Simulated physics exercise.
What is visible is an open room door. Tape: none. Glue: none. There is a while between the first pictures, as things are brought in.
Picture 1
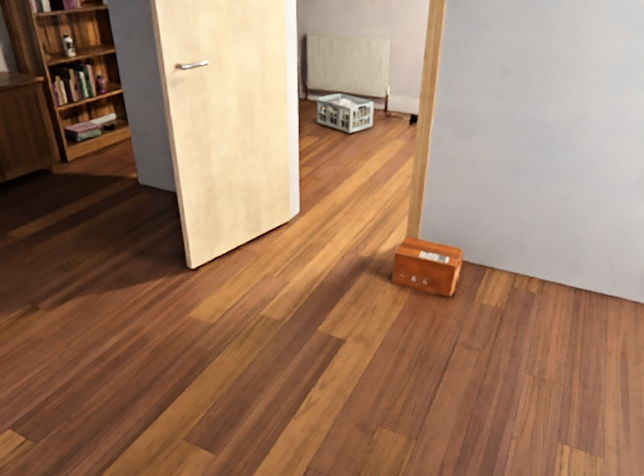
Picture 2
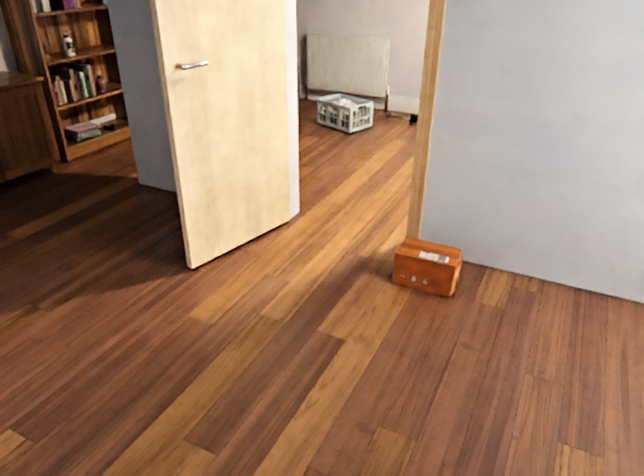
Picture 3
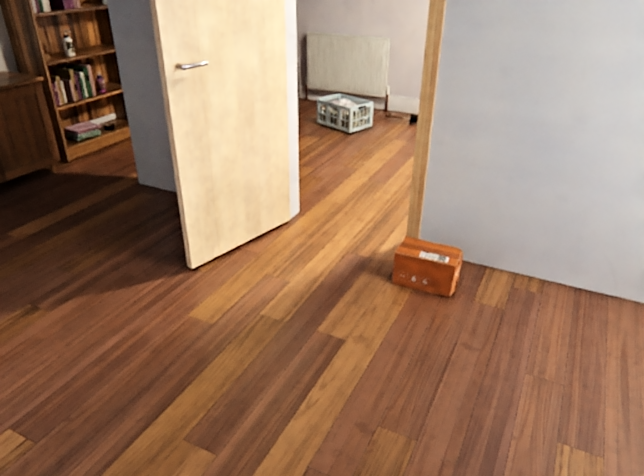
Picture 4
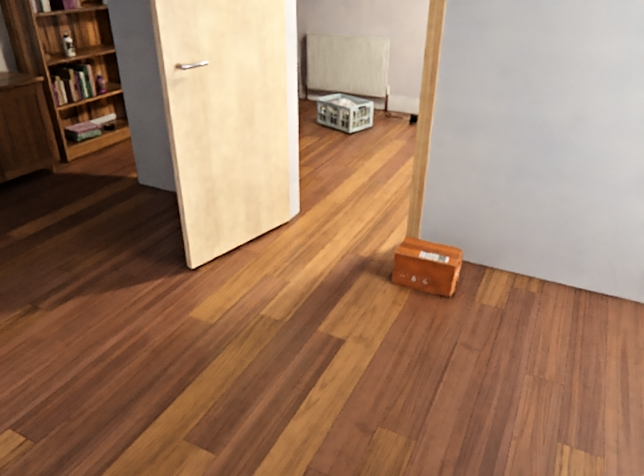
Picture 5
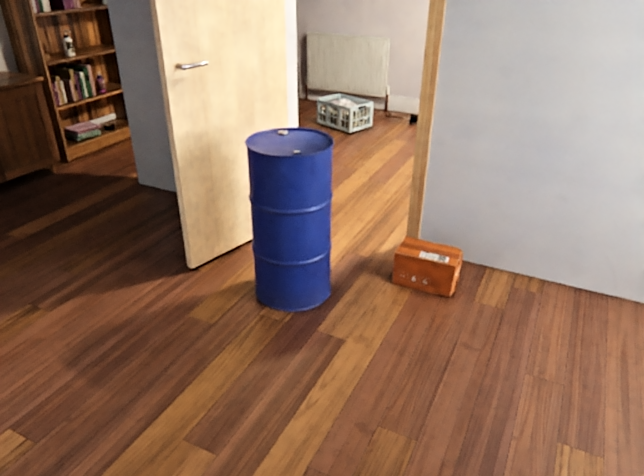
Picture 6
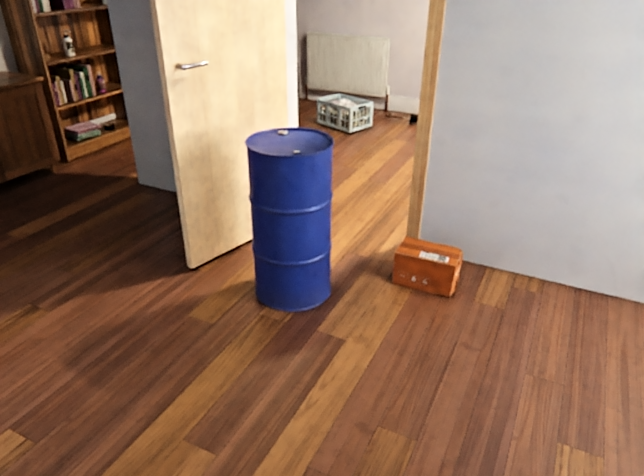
The video shows a wide-open door above a wooden floor, with an orange parcel beside the doorway; everything stays still until a blue drum appears on the floor in front of the door, where it remains motionless.
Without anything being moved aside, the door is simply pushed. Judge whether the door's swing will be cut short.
Yes - so the door never meets the frame after all.
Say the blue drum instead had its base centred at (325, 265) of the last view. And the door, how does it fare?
Then it stops short.
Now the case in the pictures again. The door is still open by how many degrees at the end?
Angle: About 75°.
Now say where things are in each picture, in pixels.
Door wide open and still; orange parcel (427, 267), in the first frame.
Door wide open and still; orange parcel (427, 267), in the second frame.
Door wide open and still; orange parcel (427, 267), in the third frame.
Door wide open and still; orange parcel (427, 267), in the fourth frame.
Door wide open and still; orange parcel (427, 267), in the fifth frame.
Door wide open and still; blue drum (292, 220); orange parcel (427, 267), in the sixth frame.
Then, 0.40 s on from there, door 94° open.
Then, 0.60 s on from there, door 81° open.
Then, 1.90 s on from there, door 75° open.
Then, 5.10 s on from there, blue drum resting near (292, 220).
In the end, door 75° open; both unmoved. At the end, from the last picture's camera, blue drum near (292, 220).
